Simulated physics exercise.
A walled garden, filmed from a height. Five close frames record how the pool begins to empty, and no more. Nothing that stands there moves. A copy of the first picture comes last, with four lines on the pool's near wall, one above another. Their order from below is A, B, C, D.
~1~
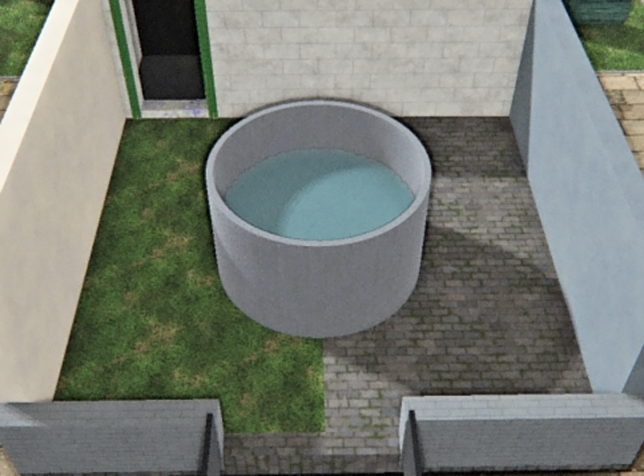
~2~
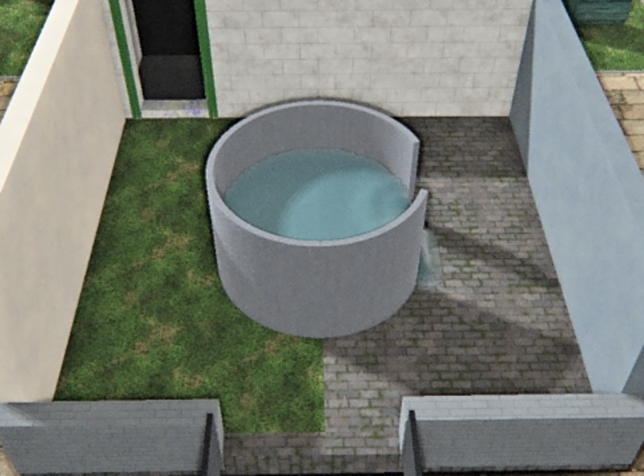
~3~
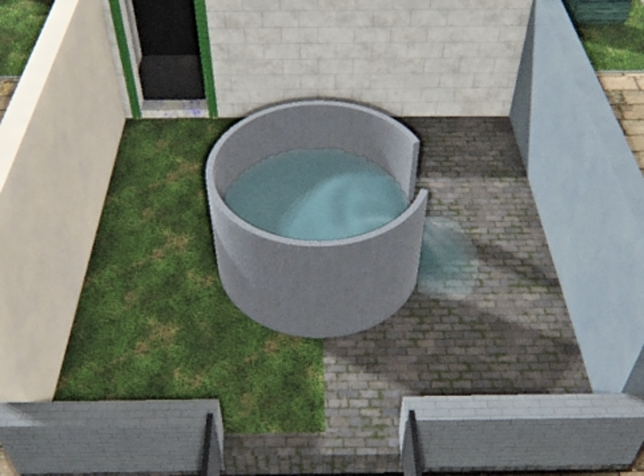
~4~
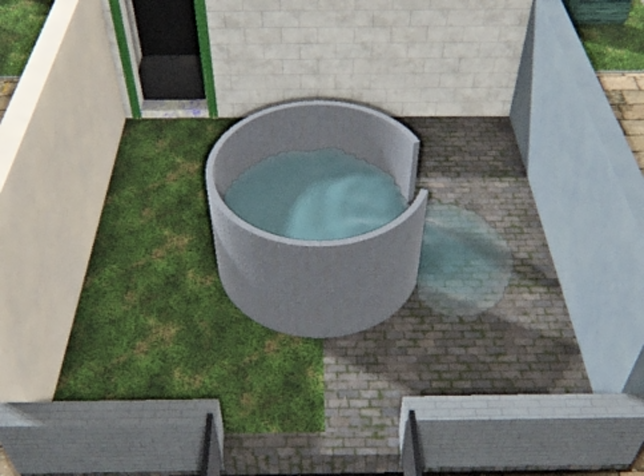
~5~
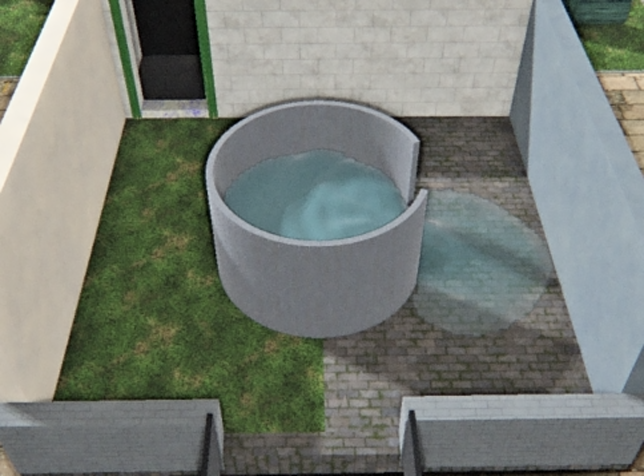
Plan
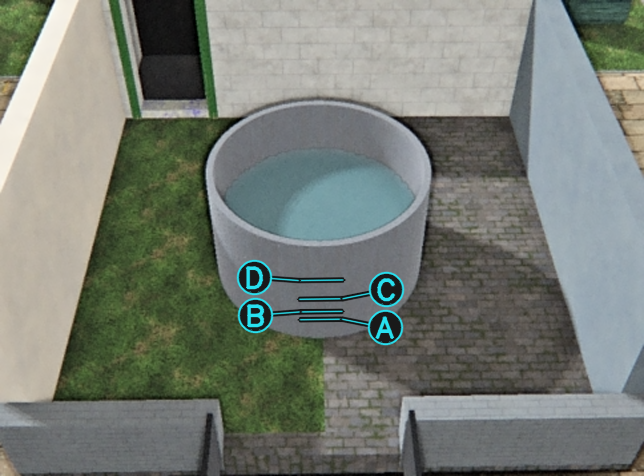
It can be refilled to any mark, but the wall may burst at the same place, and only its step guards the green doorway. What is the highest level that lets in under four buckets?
I would pick level D.
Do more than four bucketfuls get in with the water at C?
No, that is safe.
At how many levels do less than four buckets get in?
All four.
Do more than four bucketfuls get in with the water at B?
No, not at all.
On the marked copy, A at (320, 319); B at (320, 311); C at (320, 299); D at (320, 280); from the bottom up A, B, C, D.
If A is chosen, nothing gets over.
If B is chosen, nothing gets over.
If C is chosen, nothing gets over.
If D is chosen, a splash gets over, under a bucket.
